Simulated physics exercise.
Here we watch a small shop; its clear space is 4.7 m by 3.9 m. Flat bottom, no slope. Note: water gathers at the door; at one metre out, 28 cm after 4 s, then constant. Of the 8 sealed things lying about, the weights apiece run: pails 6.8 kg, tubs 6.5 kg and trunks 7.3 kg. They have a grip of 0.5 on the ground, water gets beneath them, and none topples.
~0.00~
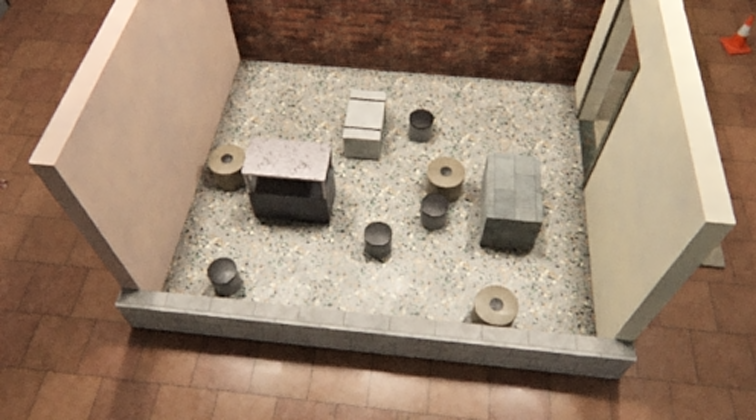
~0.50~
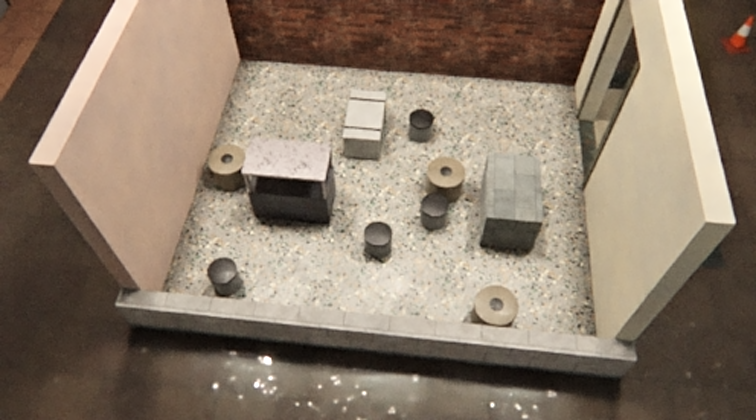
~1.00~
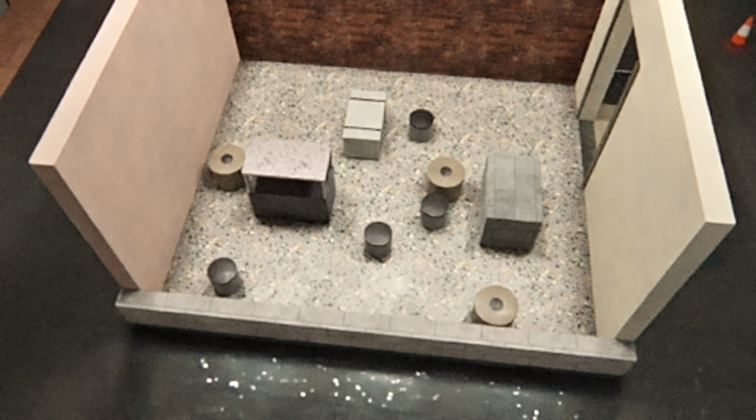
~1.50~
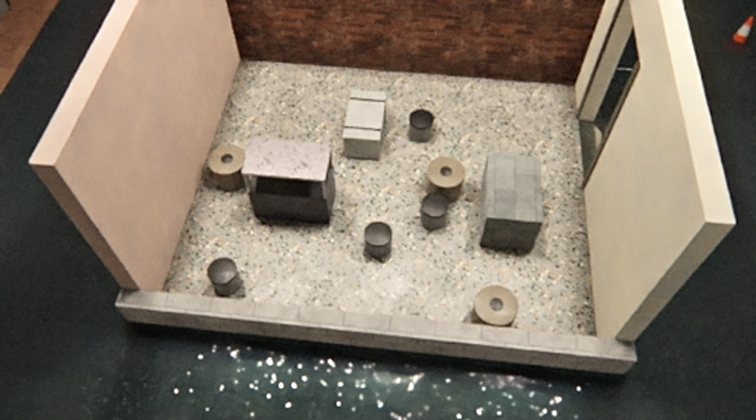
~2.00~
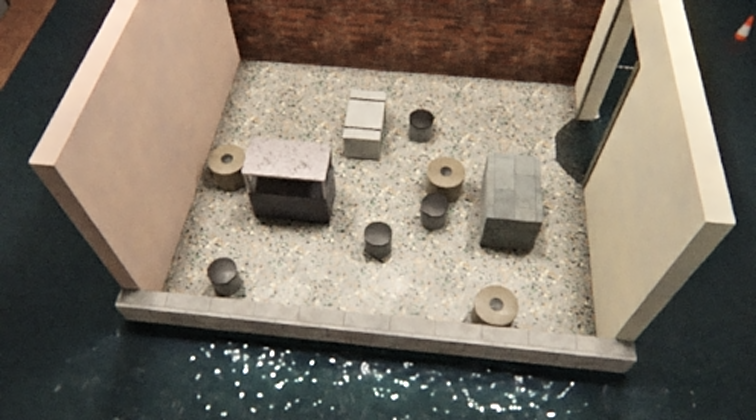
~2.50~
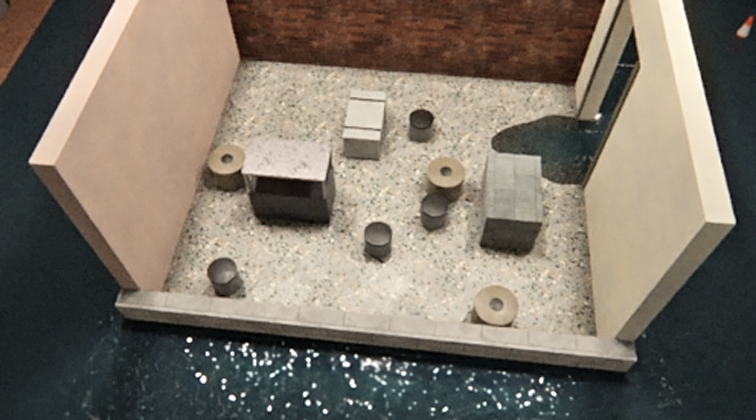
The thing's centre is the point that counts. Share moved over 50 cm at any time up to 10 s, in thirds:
Some: A third to two thirds.
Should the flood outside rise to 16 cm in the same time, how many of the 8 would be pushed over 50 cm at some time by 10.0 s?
The answer would then be 2.
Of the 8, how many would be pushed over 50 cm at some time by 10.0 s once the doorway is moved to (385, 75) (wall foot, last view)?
The count would be 8.
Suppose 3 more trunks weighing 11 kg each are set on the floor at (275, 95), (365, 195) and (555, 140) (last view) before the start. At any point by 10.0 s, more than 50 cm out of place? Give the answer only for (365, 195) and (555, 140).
Note: Item 1 below threshold; item 2 above threshold.
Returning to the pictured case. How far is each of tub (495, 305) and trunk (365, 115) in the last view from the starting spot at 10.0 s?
Respectively 20 and 150 centimetres.
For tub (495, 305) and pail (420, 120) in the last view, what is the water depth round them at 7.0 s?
About 3 and 10 cm.
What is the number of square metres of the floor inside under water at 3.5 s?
Close to 4.0 m2, I'd say.
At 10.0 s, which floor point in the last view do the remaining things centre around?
It sits at about (349, 231).
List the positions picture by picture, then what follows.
The first frame shows a pail at (222, 270) rests on the ground; a tub at (446, 172), on the bottom; water covers 0.0 m2; 0 of 8 have shifted.
The second frame shows a pail at (222, 270) rests on the ground; a tub at (446, 172), on the bottom; 0.0 m2 under water; 0 of 8 have shifted.
The third frame shows a pail at (222, 270) rests on the ground; a tub at (446, 172), on the bottom; 0.0 m2 under water; 0 of 8 have shifted.
The fourth frame shows a pail at (222, 270) rests on the ground; a tub at (446, 172), on the bottom; water covers 0.0 m2; 0 of 8 have shifted.
The fifth frame shows a pail at (222, 270), on the bottom; a tub at (446, 172), on the bottom; water covers 0.2 m2; 0 of 8 have shifted.
The sixth frame shows a pail at (222, 270) rests on the ground; a tub at (446, 172) rests on the ground; 0.8 m2 under water; 0 of 8 have shifted.
After 3.5 s 0 of 8 are over 50 cm from their spots; 0 afloat.
After 4.5 s 0 of 8 are over 50 cm from their spots; 0 afloat.
After 7.0 s 4 of 8 are over 50 cm from their spots; 2 afloat.
After 10.0 s 5 of 8 are over 50 cm from their spots, and 5 have been at some point; 6 afloat.
